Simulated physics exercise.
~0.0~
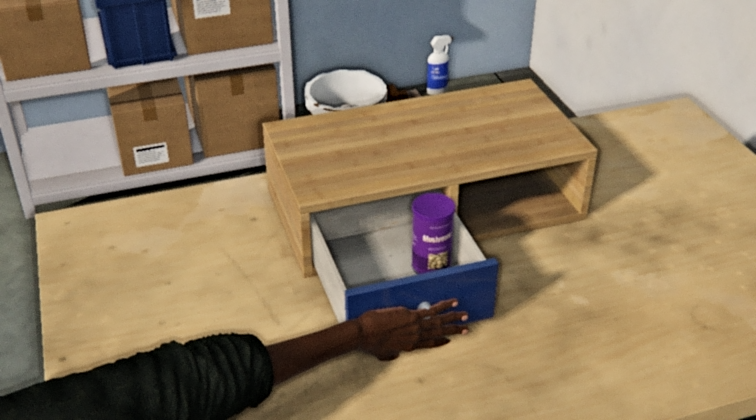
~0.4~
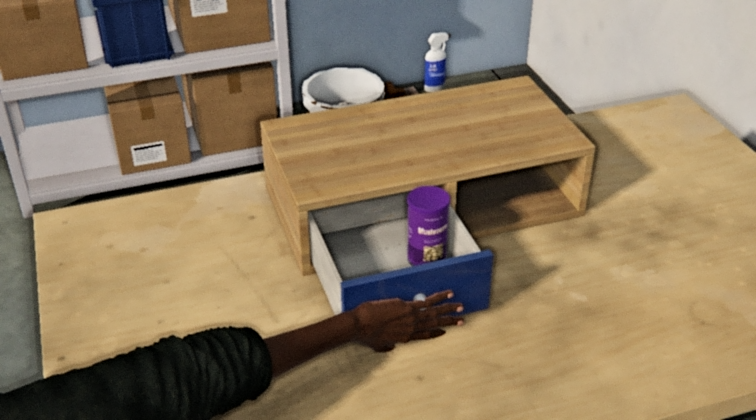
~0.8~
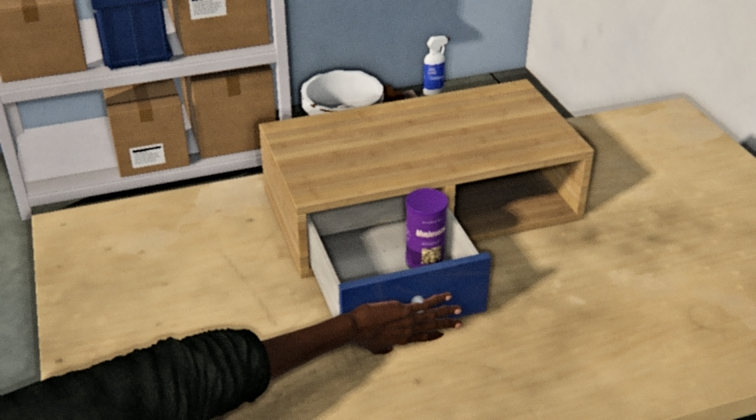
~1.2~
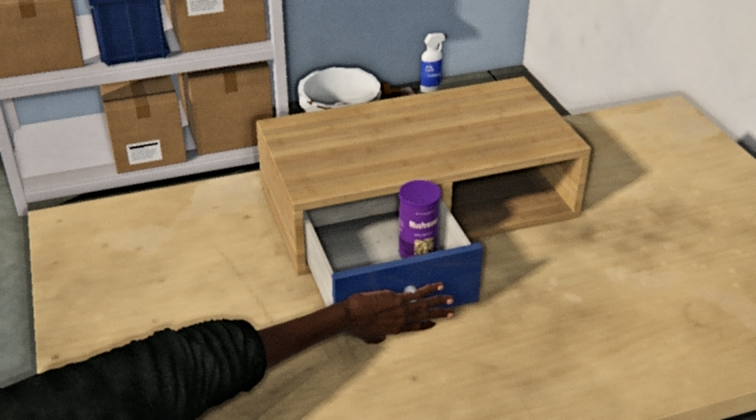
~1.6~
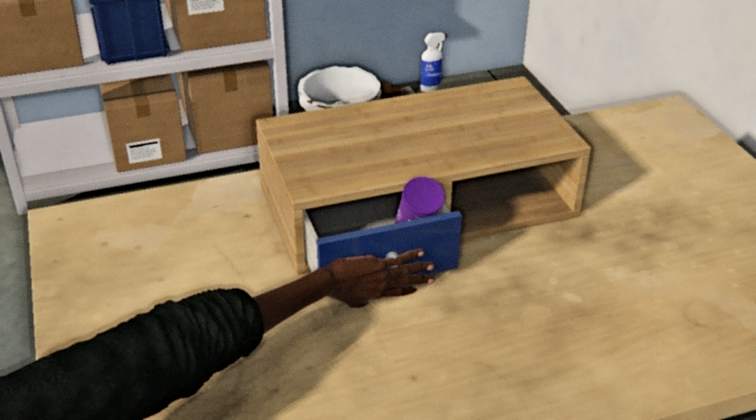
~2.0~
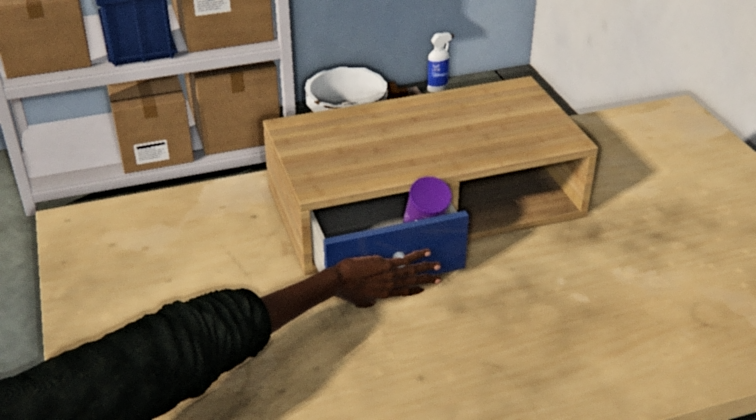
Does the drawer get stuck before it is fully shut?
Yes, it jams partway in and stays ajar, with the purple tin leaning inside it.
A hand pushed a blue-fronted drawer with a purple tin standing inside towards a wooden cabinet on a table. As the drawer slid in, the tin tipped into a lean, and the drawer stopped partway and stayed ajar.
